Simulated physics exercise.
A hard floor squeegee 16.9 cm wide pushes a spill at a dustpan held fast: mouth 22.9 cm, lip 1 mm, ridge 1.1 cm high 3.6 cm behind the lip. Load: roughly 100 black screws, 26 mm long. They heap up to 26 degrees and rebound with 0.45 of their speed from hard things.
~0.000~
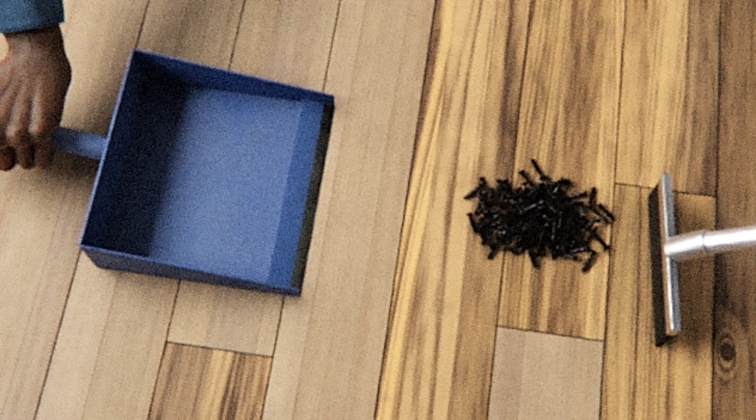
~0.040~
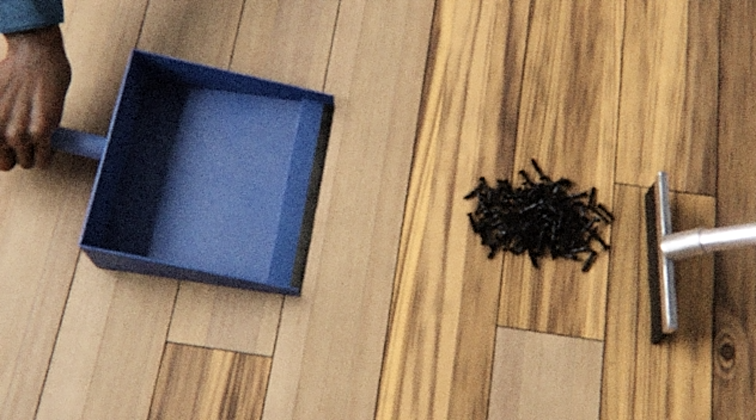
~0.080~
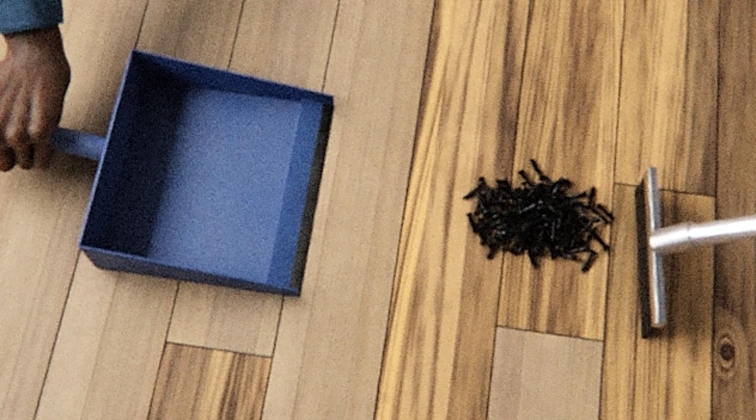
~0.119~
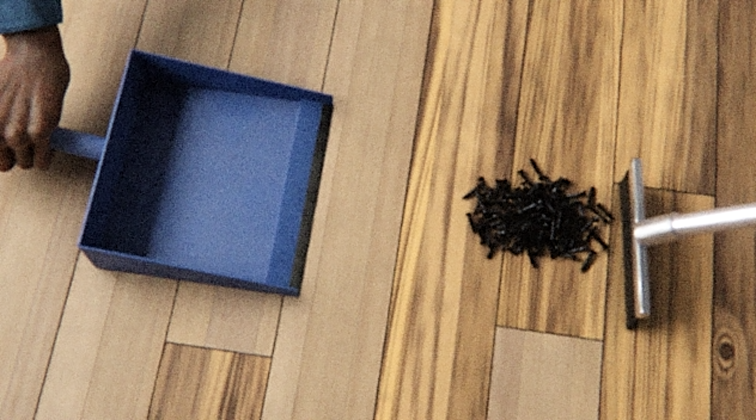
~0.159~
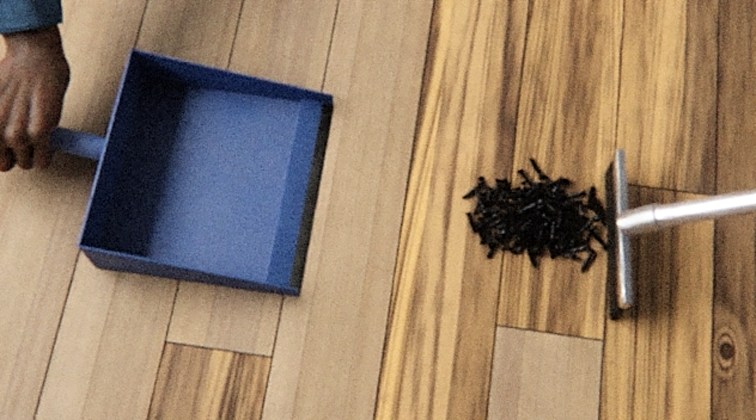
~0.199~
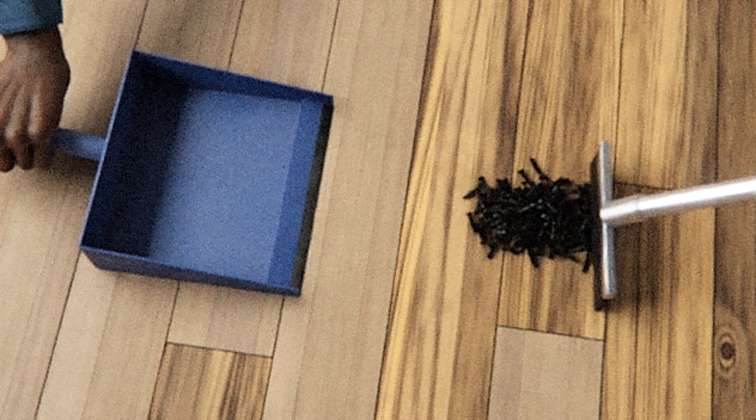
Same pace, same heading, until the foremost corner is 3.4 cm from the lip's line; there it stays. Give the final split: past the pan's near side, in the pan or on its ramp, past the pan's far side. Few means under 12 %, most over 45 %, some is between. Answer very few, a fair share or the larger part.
Past the pan's near side: Very few; in the pan or on its ramp: Very few; past the pan's far side: A fair share.
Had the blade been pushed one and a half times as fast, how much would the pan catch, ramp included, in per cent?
Then about 10 per cent.
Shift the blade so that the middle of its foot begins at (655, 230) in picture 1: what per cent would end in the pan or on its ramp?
About 0 per cent.
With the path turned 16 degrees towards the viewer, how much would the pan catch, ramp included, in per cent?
Then about 20 per cent.
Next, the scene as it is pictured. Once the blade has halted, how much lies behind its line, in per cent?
Some 25 per cent.
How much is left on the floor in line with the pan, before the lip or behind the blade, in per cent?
About 80 per cent.
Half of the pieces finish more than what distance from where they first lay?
Roughly 22 cm.
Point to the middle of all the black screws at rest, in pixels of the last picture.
Near (346, 157).
After 0.49 s, middle of the blade 18 cm from the lip; 0 % over the lip, far side 0 %, near side 0 %.
After 0.69 s, middle of the blade 9 cm from the lip; 0 % over the lip, far side 10 %, near side 0 %.
After 1.00 s, middle of the blade 4 cm from the lip; 5 % over the lip, far side 20 %, near side 0 %.
At rest (1.5 s), near side 0 %, pan 5 %, far side 20 %, in front of the lip or behind the blade 80 %.
